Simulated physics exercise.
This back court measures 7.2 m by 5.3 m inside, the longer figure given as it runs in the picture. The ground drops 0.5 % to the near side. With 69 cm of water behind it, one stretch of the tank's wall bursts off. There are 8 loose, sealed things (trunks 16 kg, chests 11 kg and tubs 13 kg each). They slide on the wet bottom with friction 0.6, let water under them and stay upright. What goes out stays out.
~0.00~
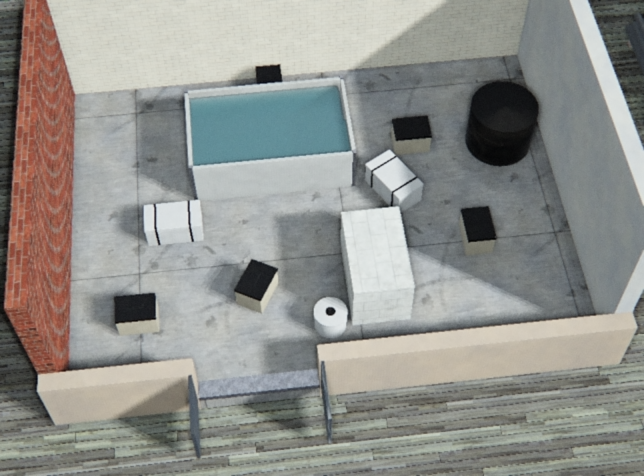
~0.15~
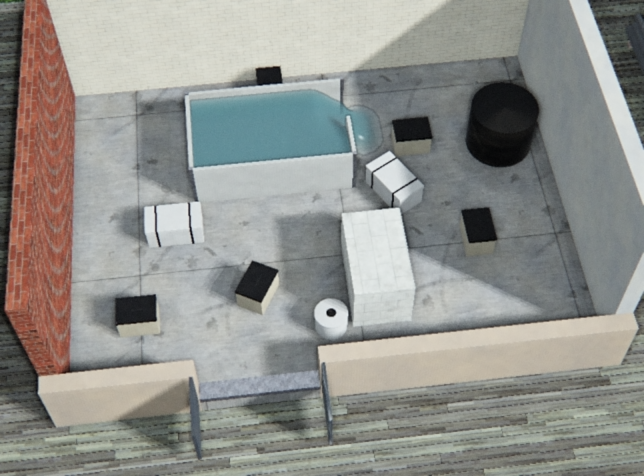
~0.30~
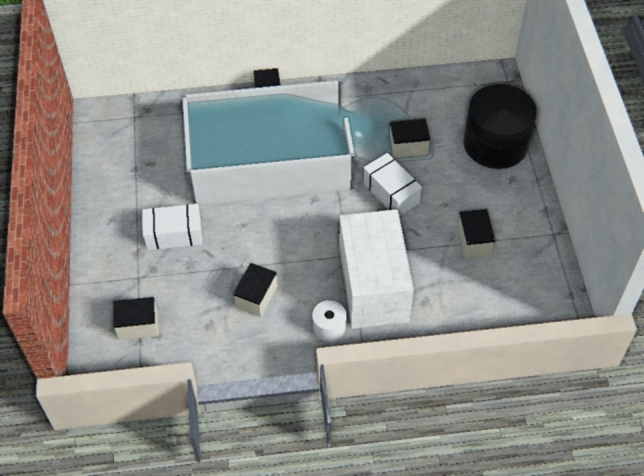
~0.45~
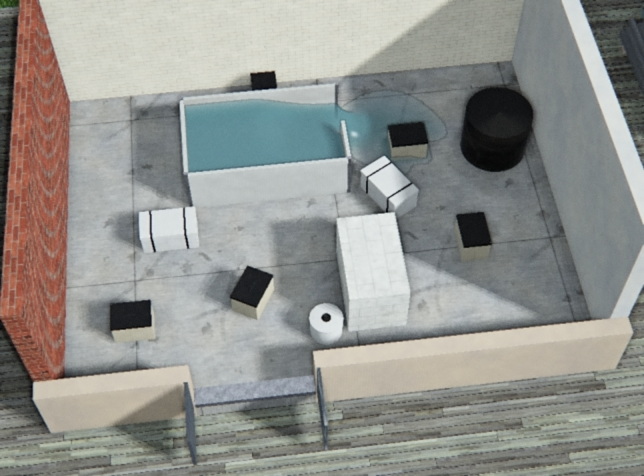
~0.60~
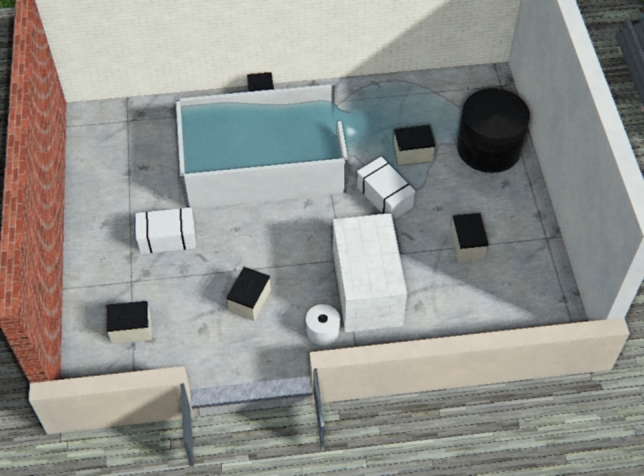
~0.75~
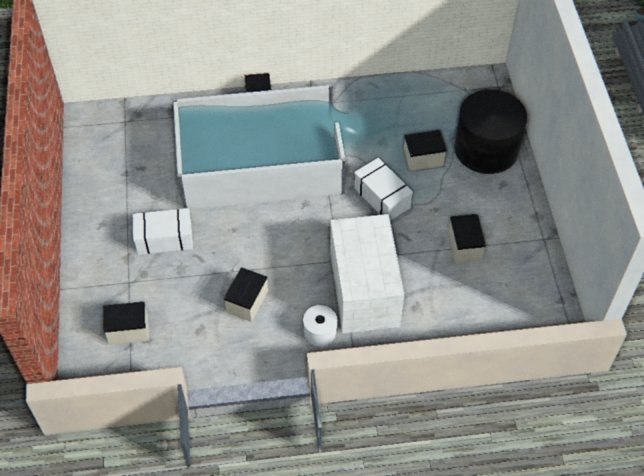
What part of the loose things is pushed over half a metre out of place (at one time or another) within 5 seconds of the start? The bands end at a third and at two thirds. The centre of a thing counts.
That comes to under a third.
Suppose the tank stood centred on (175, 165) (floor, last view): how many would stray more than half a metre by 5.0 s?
In that case 3 of them.
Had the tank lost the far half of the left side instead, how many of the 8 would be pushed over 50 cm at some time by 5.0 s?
Then 2.
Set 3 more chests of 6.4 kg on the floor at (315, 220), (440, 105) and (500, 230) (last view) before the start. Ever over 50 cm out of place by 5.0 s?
In turn: Less, over, more.
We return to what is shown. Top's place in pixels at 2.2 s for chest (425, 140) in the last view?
Near (526, 243).
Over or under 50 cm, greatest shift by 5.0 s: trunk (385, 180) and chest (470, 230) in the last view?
In turn: Short of it, past it.
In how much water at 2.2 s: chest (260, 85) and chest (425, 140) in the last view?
Roughly 0 and 4 cm.
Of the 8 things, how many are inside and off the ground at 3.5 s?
I count 1.
After 1.1 s 1 of 8 are over 50 cm from their spots; 0 afloat.
After 2.2 s 1 of 8 are over 50 cm from their spots; 0 afloat.
After 3.5 s 1 of 8 are over 50 cm from their spots; 1 afloat.
After 5.0 s 2 of 8 are over 50 cm from their spots, and 2 have been at some point; 1 afloat.
